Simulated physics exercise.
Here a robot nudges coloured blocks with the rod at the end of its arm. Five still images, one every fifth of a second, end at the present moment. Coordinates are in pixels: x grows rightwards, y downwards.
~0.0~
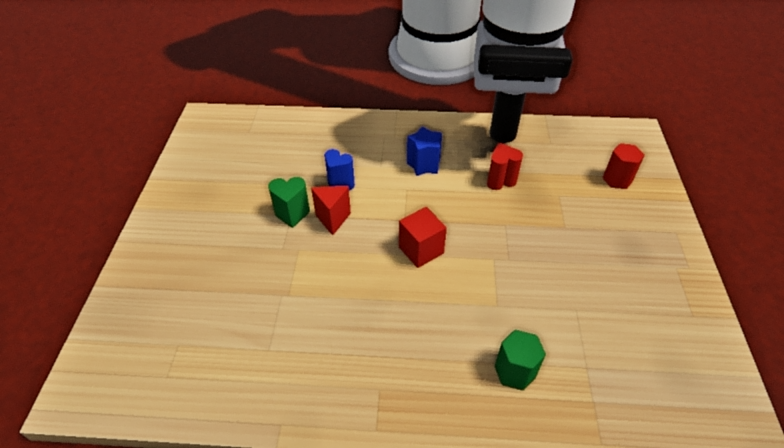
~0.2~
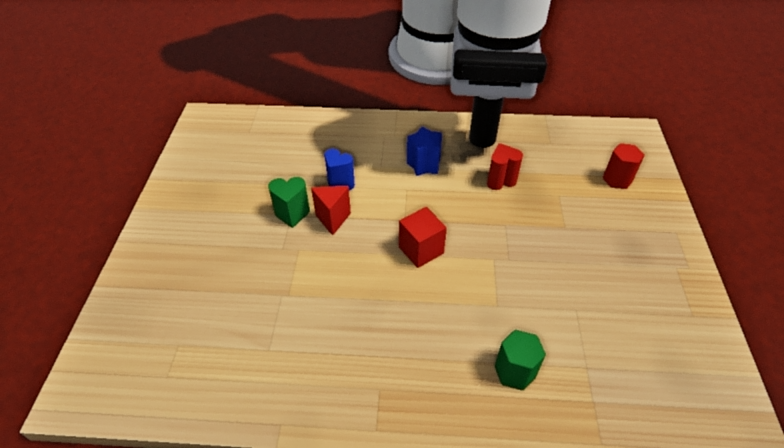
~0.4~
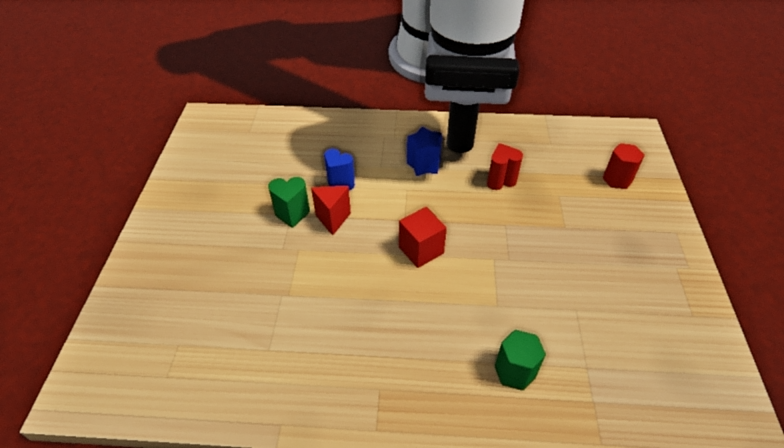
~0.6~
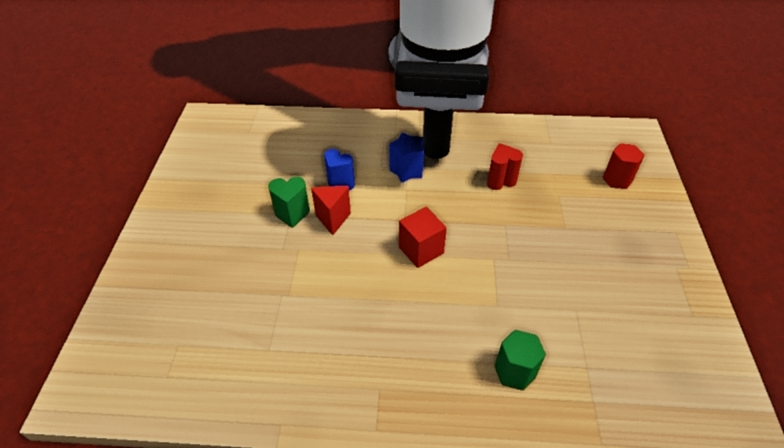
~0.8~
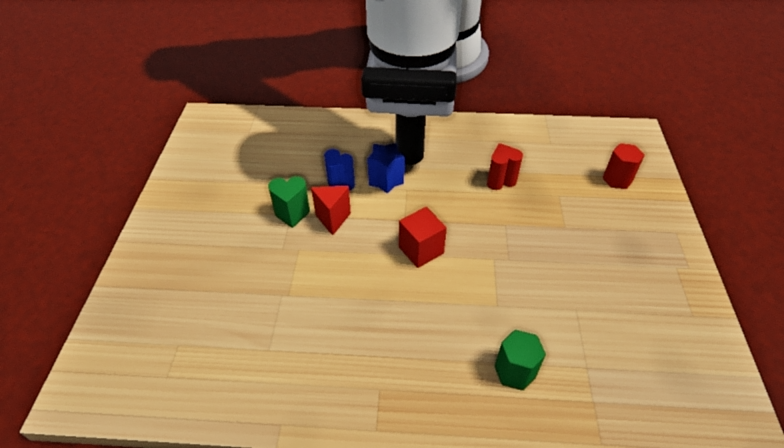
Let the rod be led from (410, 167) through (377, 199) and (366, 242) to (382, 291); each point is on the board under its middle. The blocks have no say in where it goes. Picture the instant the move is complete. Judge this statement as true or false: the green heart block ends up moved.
The claim does not hold.
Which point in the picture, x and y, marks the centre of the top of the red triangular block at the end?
Most likely (301, 206).
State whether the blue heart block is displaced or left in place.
It does get moved.
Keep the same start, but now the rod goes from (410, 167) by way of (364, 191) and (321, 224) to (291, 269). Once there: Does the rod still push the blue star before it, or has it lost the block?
By the time the path ends, the blue star is still sitting right in front of the rod.
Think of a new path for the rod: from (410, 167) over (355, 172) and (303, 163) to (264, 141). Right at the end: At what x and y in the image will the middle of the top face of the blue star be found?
Its top middle will sit at (361, 164).
The first path, step by step. One third of the way, rod (377, 188); red triangular block (324, 197); blue heart block (325, 160), turned 40° clockwise; blue star (348, 178).
Two thirds of the way, rod (365, 233); red triangular block (301, 206), turned 60° clockwise; blue heart block (325, 160), turned 40° clockwise; blue star (334, 201), turned 35° clockwise.
At the end, rod (382, 281); green heart block in place; red triangular block (301, 206), turned 60° clockwise; blue heart block (325, 160), turned 40° clockwise; blue star (334, 201), turned 35° clockwise.
